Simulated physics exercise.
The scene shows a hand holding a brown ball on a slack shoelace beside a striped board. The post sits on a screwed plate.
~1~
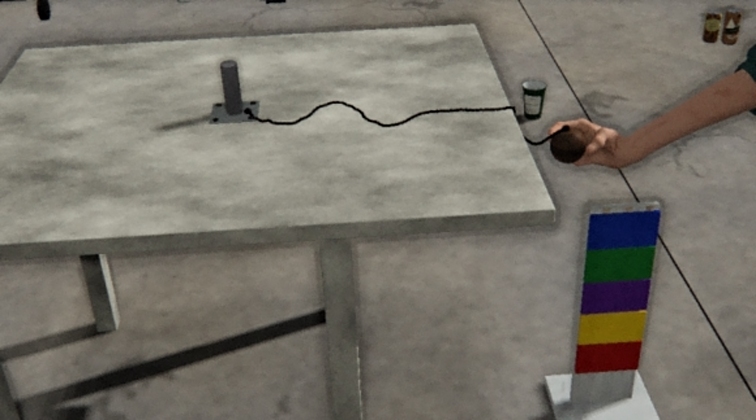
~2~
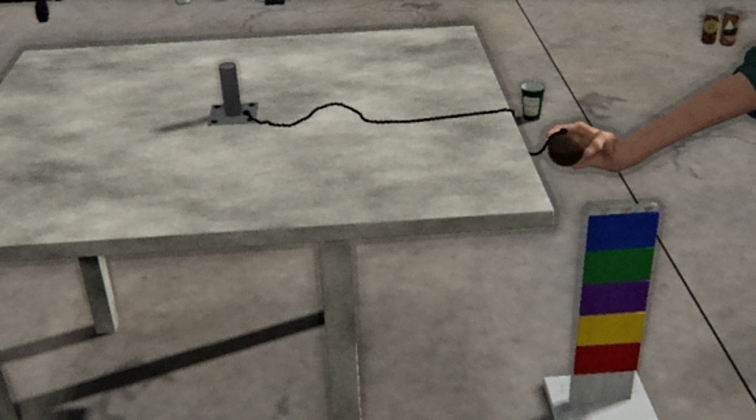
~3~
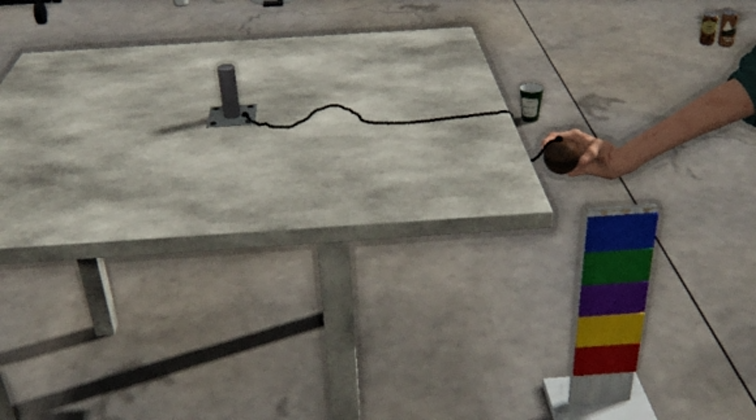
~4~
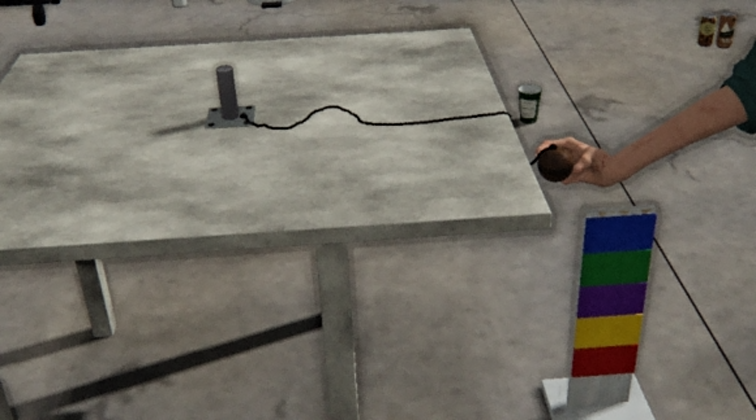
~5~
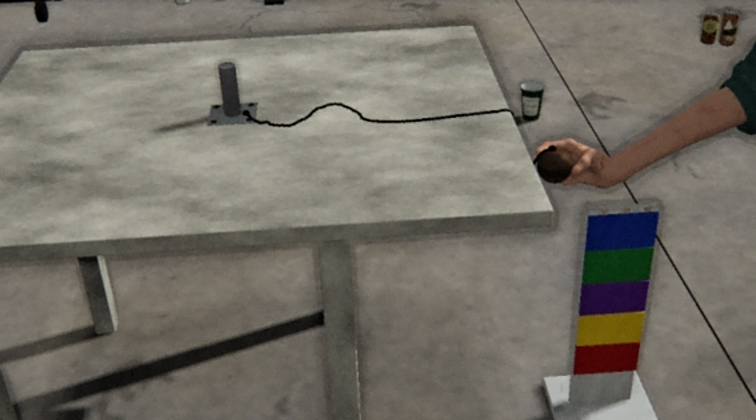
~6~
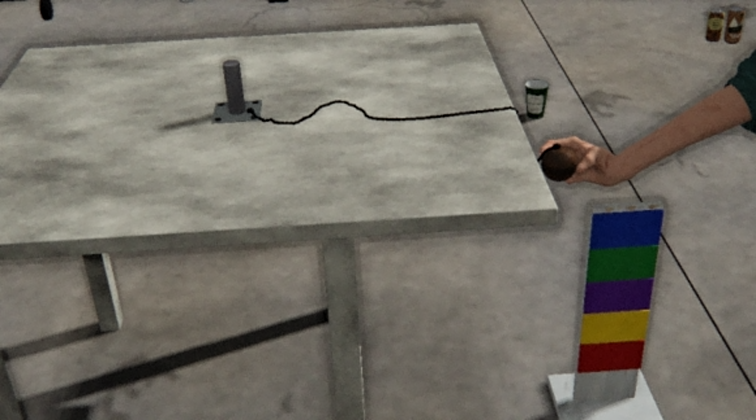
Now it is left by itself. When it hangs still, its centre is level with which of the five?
With green.
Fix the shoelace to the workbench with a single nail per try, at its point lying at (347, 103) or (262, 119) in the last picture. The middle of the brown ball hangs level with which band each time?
Each in turn comes out as blue, green.
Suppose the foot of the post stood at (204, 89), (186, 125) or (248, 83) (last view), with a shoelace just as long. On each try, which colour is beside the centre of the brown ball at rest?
The first case gives blue, the second blue and the third green.
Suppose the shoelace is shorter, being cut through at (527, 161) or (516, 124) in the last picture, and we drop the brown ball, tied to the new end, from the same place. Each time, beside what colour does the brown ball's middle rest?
Try 1 - blue; try 2 - higher than all five.
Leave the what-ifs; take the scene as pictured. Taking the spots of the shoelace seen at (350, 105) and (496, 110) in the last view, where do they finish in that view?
First: (393, 109). Second: (515, 152).
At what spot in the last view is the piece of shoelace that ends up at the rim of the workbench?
It is around (451, 115).
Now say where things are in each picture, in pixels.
The first picture shows brown ball (568, 146); blue (624, 232); green (620, 266); purple (616, 298); yellow (612, 329); red (609, 358).
The second picture shows brown ball (566, 149); shoelace through (267, 122) (325, 107) (371, 122) (452, 117) (513, 125).
The third picture shows brown ball (562, 156).
The fourth picture shows brown ball (555, 165); shoelace through (264, 125) (322, 110) (370, 124) (450, 119) (510, 129).
The fifth picture shows brown ball (555, 166).
The sixth picture shows brown ball (559, 164); shoelace through (271, 120) (328, 105) (377, 119) (457, 115) (516, 125).
Soon after, ball near (544, 265); level with green.
After that, ball near (478, 255); level with green.
And then, ball near (511, 265); level with green.
In the end, ball near (514, 265); level with green. Its middle rests at the green band.
